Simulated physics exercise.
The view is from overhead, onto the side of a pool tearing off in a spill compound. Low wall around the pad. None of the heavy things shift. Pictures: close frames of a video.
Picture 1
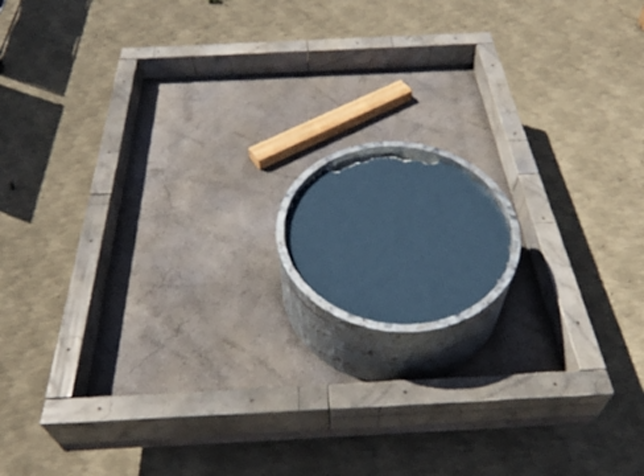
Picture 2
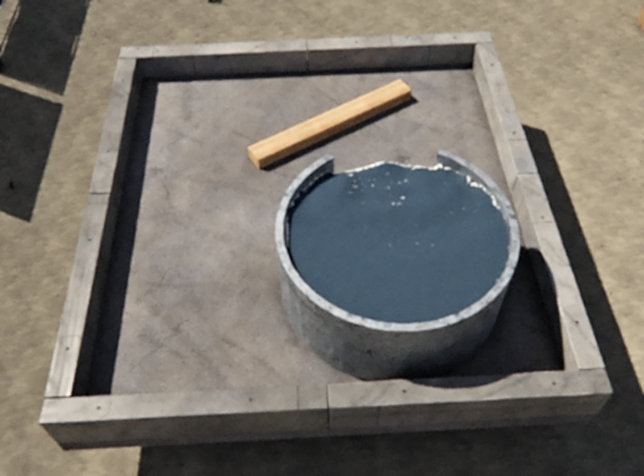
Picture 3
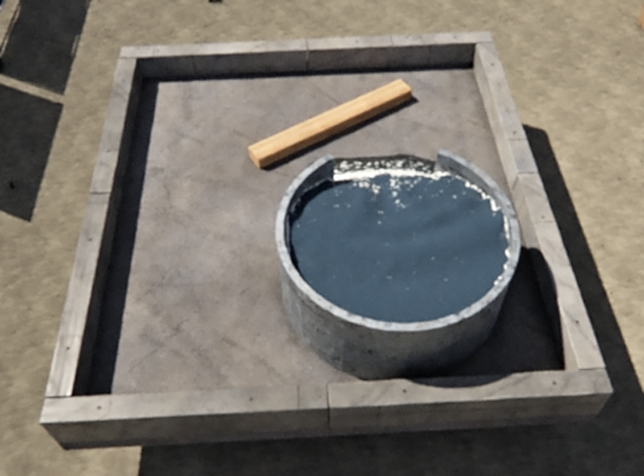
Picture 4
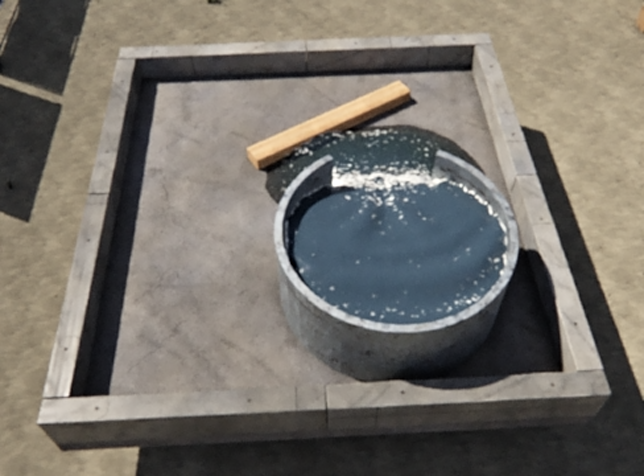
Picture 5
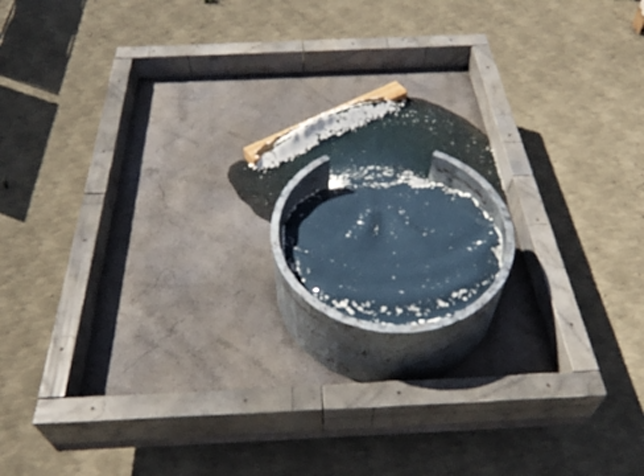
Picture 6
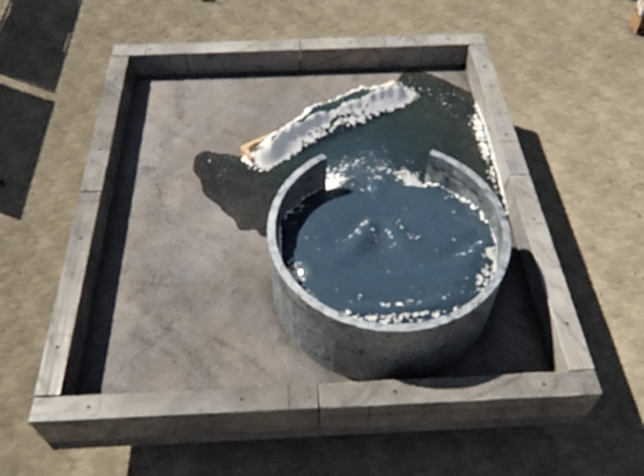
Water pours from a gap in the round pool's far side and washes over a wooden beam.
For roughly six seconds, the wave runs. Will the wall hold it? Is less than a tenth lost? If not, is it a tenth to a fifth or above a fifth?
Yes.
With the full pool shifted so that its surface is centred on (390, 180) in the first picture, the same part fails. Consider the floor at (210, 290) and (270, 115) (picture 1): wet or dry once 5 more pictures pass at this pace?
In that order: Free of water, awash.
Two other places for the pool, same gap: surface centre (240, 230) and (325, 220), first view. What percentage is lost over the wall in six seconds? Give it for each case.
Taking them in turn, it comes to about 4 per cent and then about 2 per cent.
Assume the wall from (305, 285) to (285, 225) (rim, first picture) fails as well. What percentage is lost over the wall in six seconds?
Near 8 in a hundred.
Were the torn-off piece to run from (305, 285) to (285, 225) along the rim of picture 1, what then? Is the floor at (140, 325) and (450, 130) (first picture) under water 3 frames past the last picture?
First point swamped, second point bare.
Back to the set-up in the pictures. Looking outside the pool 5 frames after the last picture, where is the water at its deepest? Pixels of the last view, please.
Deepest spot: Around (451, 73).
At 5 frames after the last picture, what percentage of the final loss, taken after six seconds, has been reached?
Some 0 per cent.
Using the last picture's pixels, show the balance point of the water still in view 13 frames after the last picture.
I'd place it roughly at (356, 182).
A moment on, water covers 35 % of the floor; the low wall has let 0 % over.
Next, water covers 45 % of the floor; the low wall has let 0 % over.
Then, water covers 65 % of the floor; the low wall has let 4 % over.
Later, water covers 75 % of the floor; the low wall has let 5 % over.
In the end, water covers 80 % of the floor; the low wall has let 5 % over.
